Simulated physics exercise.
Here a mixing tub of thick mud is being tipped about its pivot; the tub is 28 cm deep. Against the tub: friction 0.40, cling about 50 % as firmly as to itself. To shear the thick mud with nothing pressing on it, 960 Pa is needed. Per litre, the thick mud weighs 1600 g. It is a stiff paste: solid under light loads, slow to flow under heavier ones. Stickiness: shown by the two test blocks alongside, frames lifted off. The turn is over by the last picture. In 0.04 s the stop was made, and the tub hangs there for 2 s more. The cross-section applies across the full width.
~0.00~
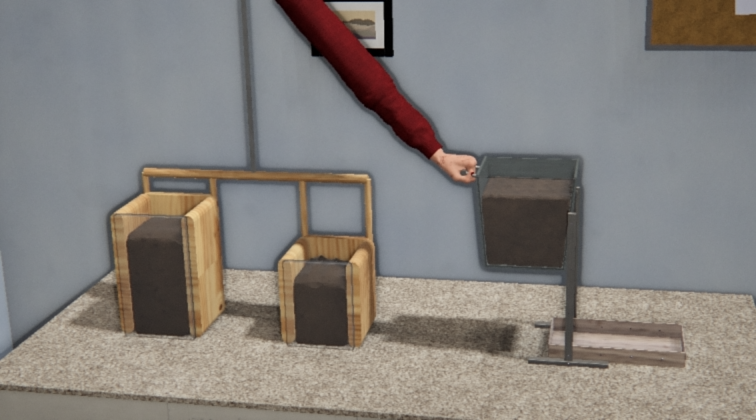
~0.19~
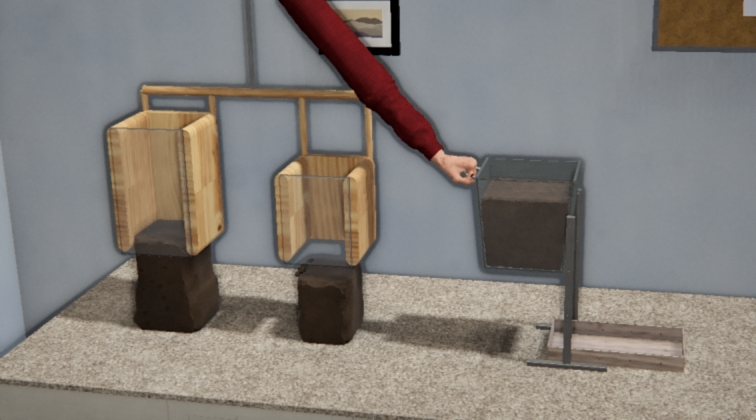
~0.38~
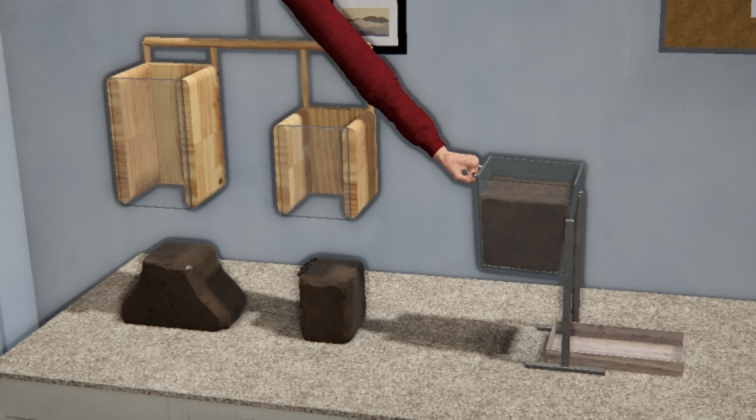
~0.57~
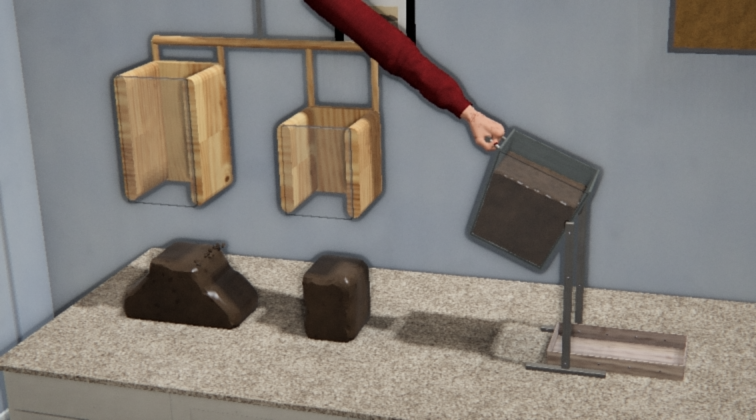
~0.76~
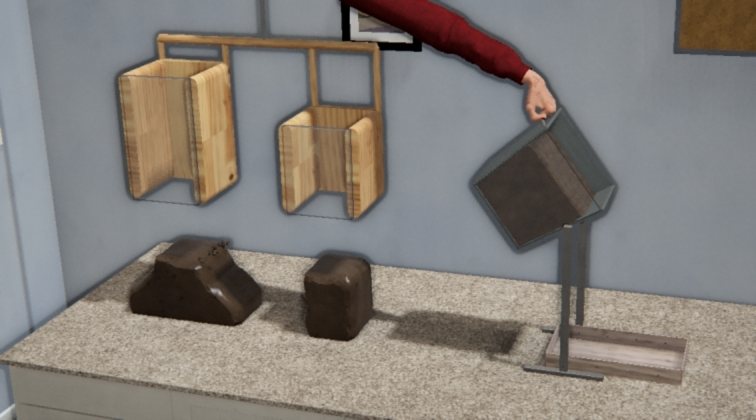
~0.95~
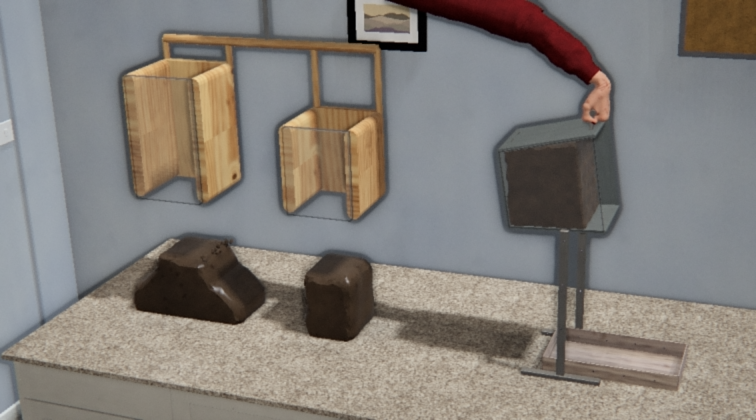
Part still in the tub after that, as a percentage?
Close to 99 %.
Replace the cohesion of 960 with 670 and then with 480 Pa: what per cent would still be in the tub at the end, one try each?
First try roughly 65 per cent, second try roughly 55 per cent.
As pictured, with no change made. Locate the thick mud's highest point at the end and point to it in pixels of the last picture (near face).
Around (534, 159).
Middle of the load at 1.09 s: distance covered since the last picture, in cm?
The shift is near 3 cm.
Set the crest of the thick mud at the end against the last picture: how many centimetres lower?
5 cm.
After 1.09 s, the tub is at 82 degrees and holds 100 %.
After 1.26 s, the tub is at 82 degrees and holds 99 %.
After 1.43 s, the tub is at 82 degrees and holds 99 %.
After 1.60 s, the tub is at 82 degrees and holds 99 %.
After 2.95 s, at the end, the tub is at 82 degrees and holds 99 %.
